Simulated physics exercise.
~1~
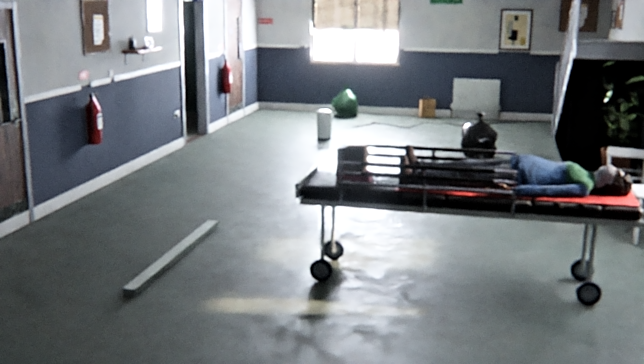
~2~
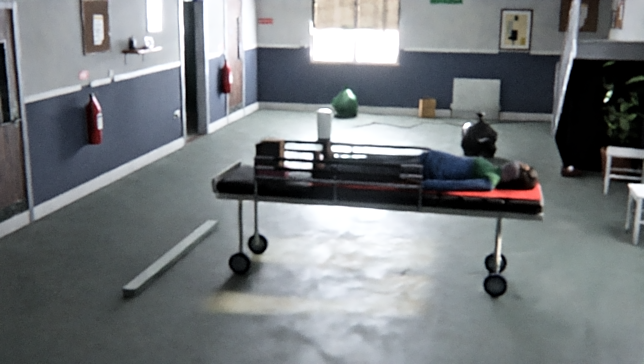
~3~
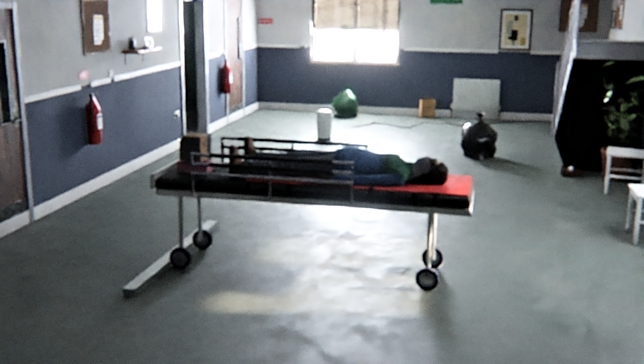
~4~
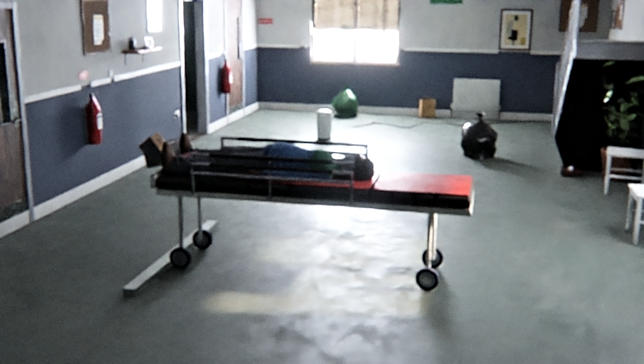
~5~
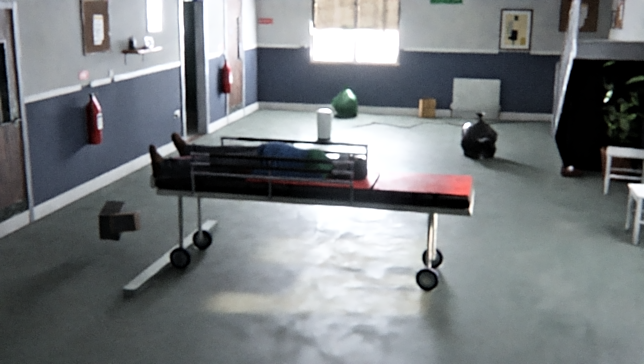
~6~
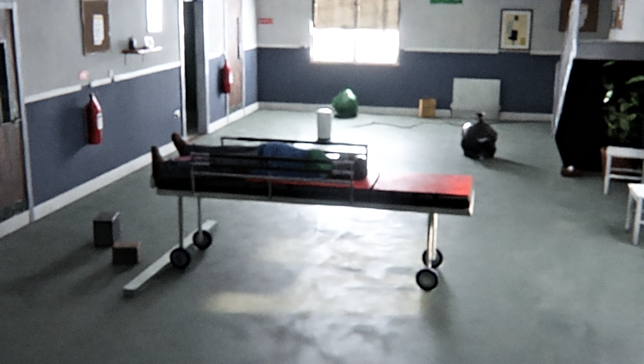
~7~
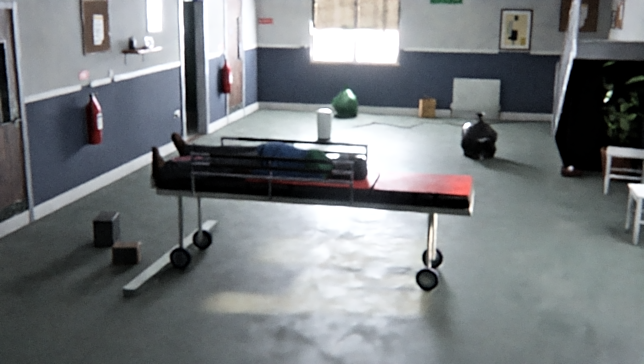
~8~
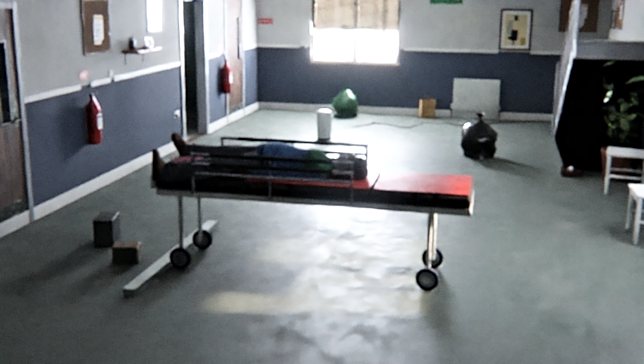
A wheeled trolley carrying a limp person on their back rolls left across a grey floor in a blue-and-white room, with dark items loose by the feet. It reaches a low pale sill lying on the floor and stops dead, staying flat. The person keeps sliding left along the top, head leaving the red end, and the dark box-like items tip at the foot. Two of them tumble over the edge and drop to the floor. The person stops with both feet near the foot end, still aboard, and the fallen items lie still beside the sill.
